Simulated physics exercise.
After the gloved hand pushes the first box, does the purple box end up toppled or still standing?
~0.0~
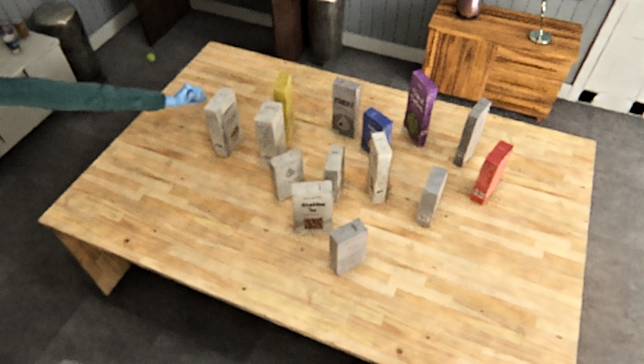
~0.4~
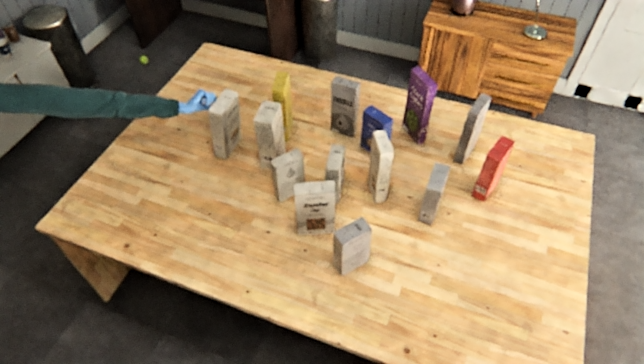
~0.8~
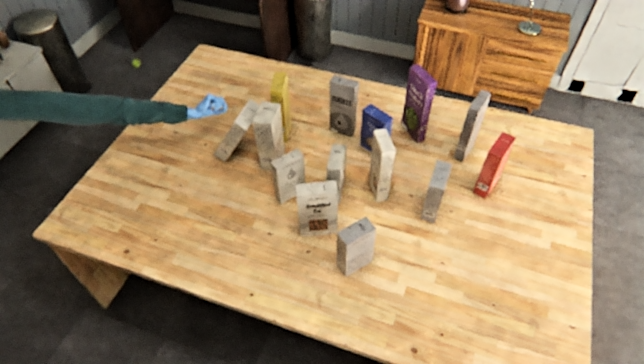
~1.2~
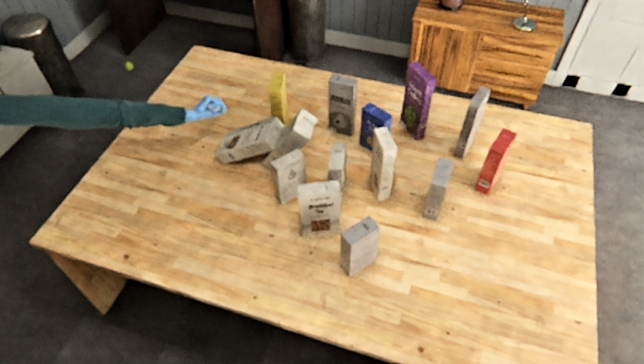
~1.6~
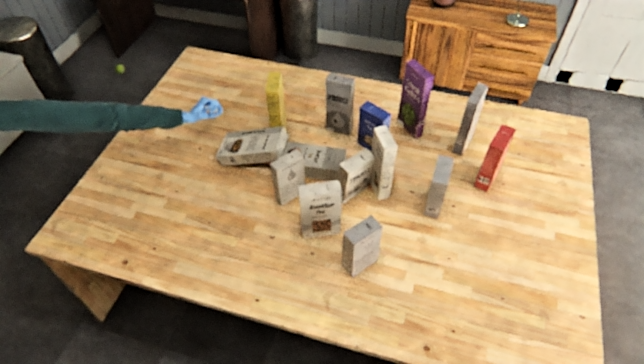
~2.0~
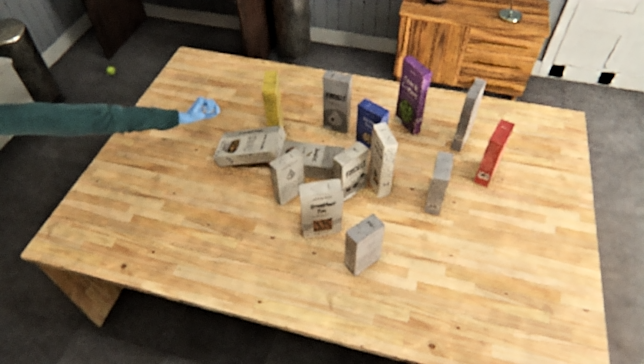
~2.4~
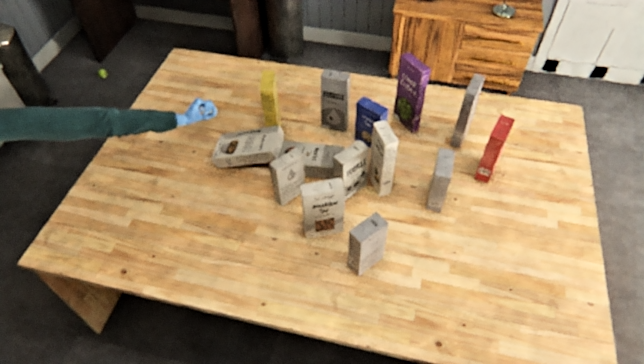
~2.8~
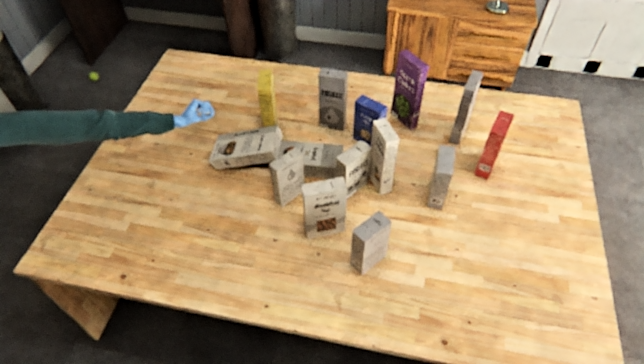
The purple box is still standing. It stays upright in its place while the two pale boxes lie fallen on the table.
